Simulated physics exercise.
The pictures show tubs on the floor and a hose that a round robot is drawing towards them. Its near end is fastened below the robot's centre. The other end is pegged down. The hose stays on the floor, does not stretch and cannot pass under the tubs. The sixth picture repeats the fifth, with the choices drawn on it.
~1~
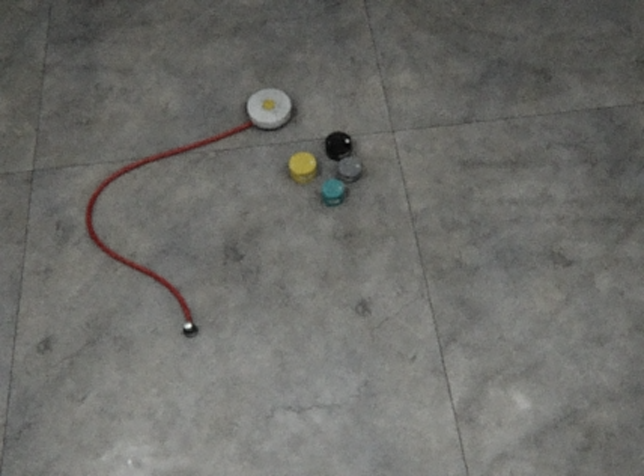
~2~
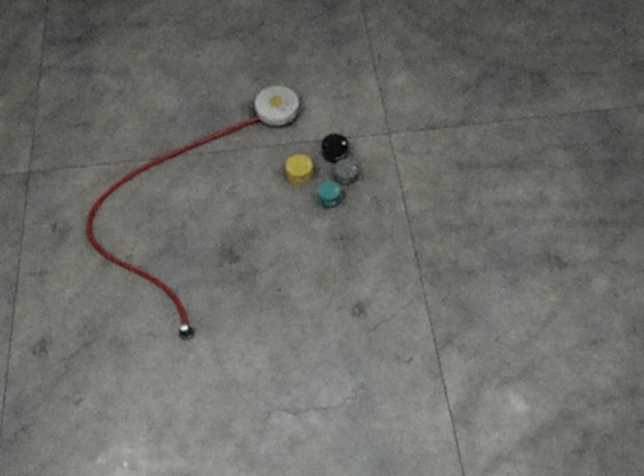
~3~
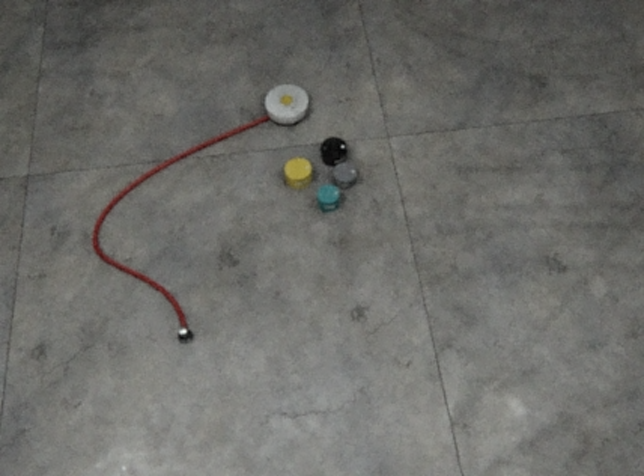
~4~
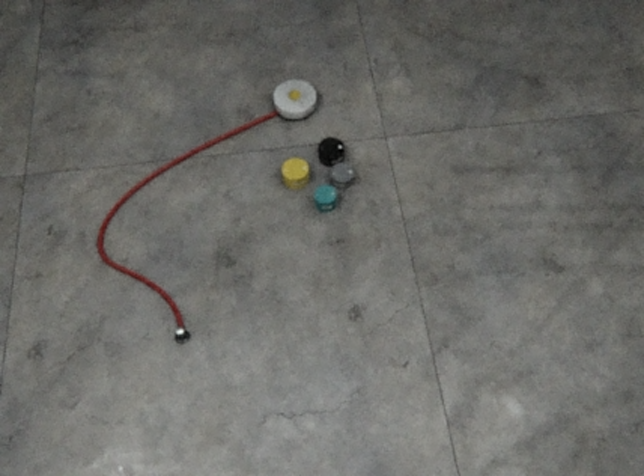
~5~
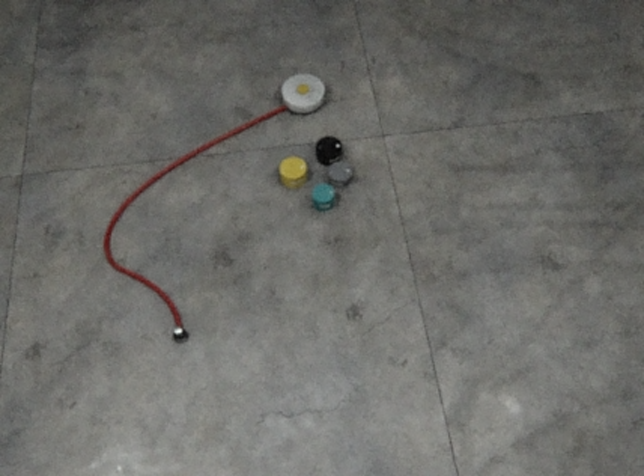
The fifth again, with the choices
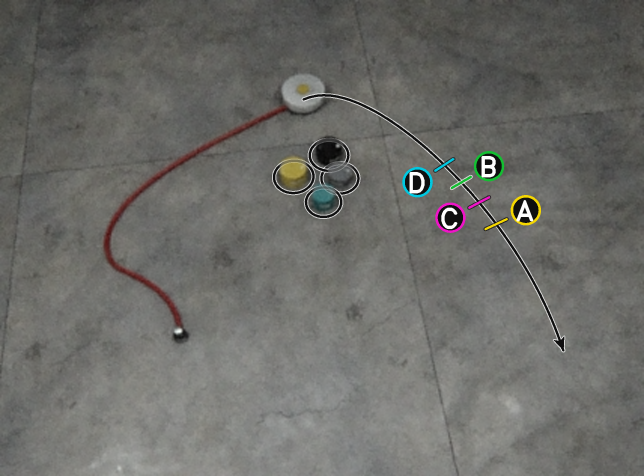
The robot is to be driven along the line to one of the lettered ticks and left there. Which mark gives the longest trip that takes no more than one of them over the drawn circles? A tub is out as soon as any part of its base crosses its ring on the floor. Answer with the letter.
It can go as far as B.
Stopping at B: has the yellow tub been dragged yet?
By then, no.
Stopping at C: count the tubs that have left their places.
Three.
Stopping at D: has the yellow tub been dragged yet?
By then, no.
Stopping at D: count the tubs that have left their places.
The count is none.
On the marked copy, A at (496, 224); B at (461, 182); C at (479, 203); D at (444, 165); the route from (304, 99) via (459, 180) to (563, 350).
With B. Early on, robot (366, 102).
Further on, robot (421, 138).
At the end, robot (463, 178); none over the rings.
As for the rest, A has three over the rings; C has three over the rings; D is within the limit but short.
